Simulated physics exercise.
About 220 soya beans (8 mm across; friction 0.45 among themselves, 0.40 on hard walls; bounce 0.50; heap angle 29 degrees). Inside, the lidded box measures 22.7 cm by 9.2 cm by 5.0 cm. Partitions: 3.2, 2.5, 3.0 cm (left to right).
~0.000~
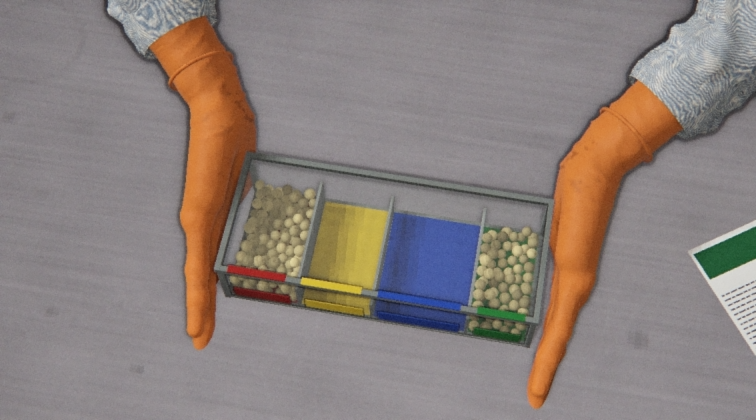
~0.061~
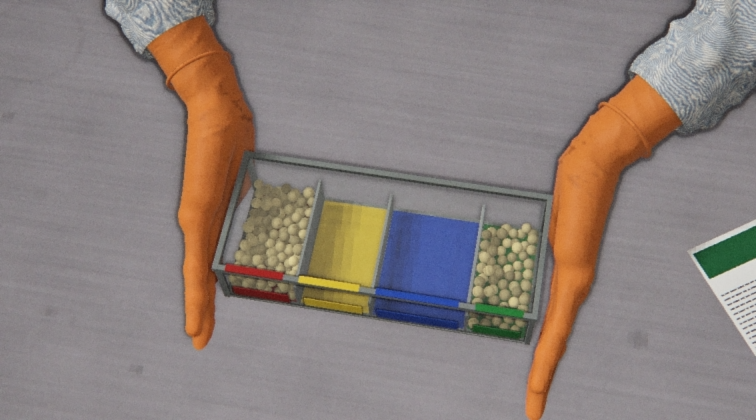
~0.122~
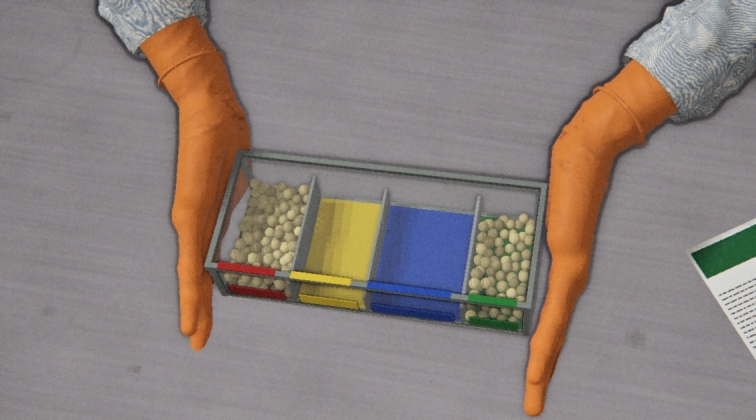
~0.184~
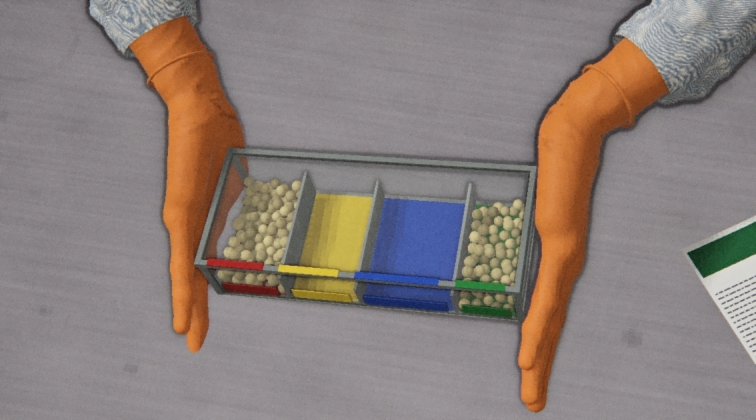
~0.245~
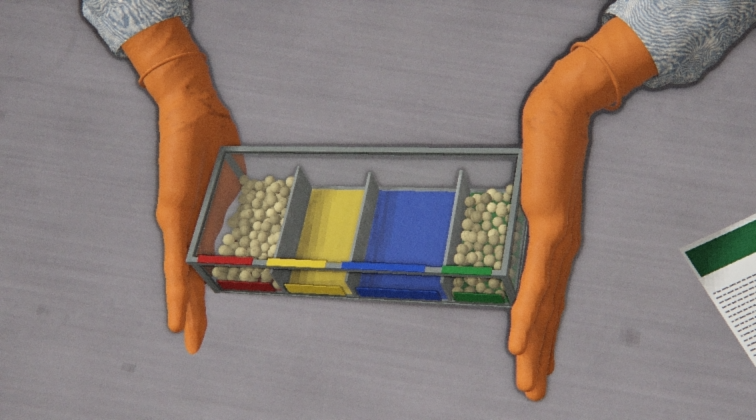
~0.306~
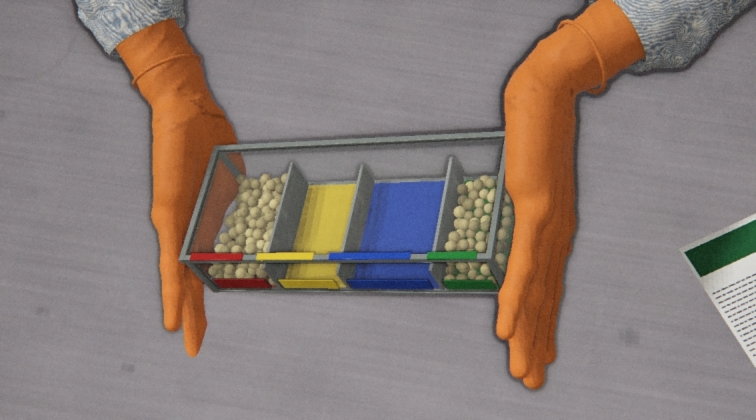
A lidded clear box of pale beans tilts gradually between two orange-gloved hands.
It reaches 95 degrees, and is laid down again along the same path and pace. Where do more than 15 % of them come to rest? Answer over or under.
Red: Over, blue: Under, green: Under, yellow: Under.
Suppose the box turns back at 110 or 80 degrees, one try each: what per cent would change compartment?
About 30 and 5 per cent.
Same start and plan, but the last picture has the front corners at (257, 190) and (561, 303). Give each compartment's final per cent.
Red 30; blue 15; green 55; yellow 5.
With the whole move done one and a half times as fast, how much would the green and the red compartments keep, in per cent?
In that case green 0; red 80.
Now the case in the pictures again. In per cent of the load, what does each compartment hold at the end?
Red 80, blue 5, green 5, yellow 10.
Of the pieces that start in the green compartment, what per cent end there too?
Roughly 10 per cent.
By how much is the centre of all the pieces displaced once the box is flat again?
Some 4.5 cm.
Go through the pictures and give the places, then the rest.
In the first picture, box tilt 0 degrees, front corners at (221, 267) and (534, 319); red 70 %, green 30 %.
In the second picture, box tilt 1 degrees, front corners at (219, 266) and (532, 315).
In the third picture, box tilt 5 degrees, front corners at (212, 264) and (526, 304), lowest corner left back.
In the fourth picture, box tilt 10 degrees, front corners at (202, 261) and (515, 288), lowest corner left back.
In the fifth picture, box tilt 16 degrees, front corners at (193, 258) and (502, 272), lowest corner left back.
In the sixth picture, box tilt 21 degrees, front corners at (187, 257) and (487, 255), lowest corner left back; red 70 %, green 30 %. The box's pace is about 85 degrees a second.
Then, at 1.29 s, tilt 94 degrees; red 70 %, blue 5 %, green 25 %.
After 1.95 s, tilt 41 degrees; red 80 %, blue 5 %, green 5 %, yellow 10 %.
Then, at 2.65 s, tilt 0 degrees; red 80 %, blue 5 %, green 5 %, yellow 10 %.
At rest (3.1 s), red 80 %, blue 5 %, green 5 %, yellow 10 %.
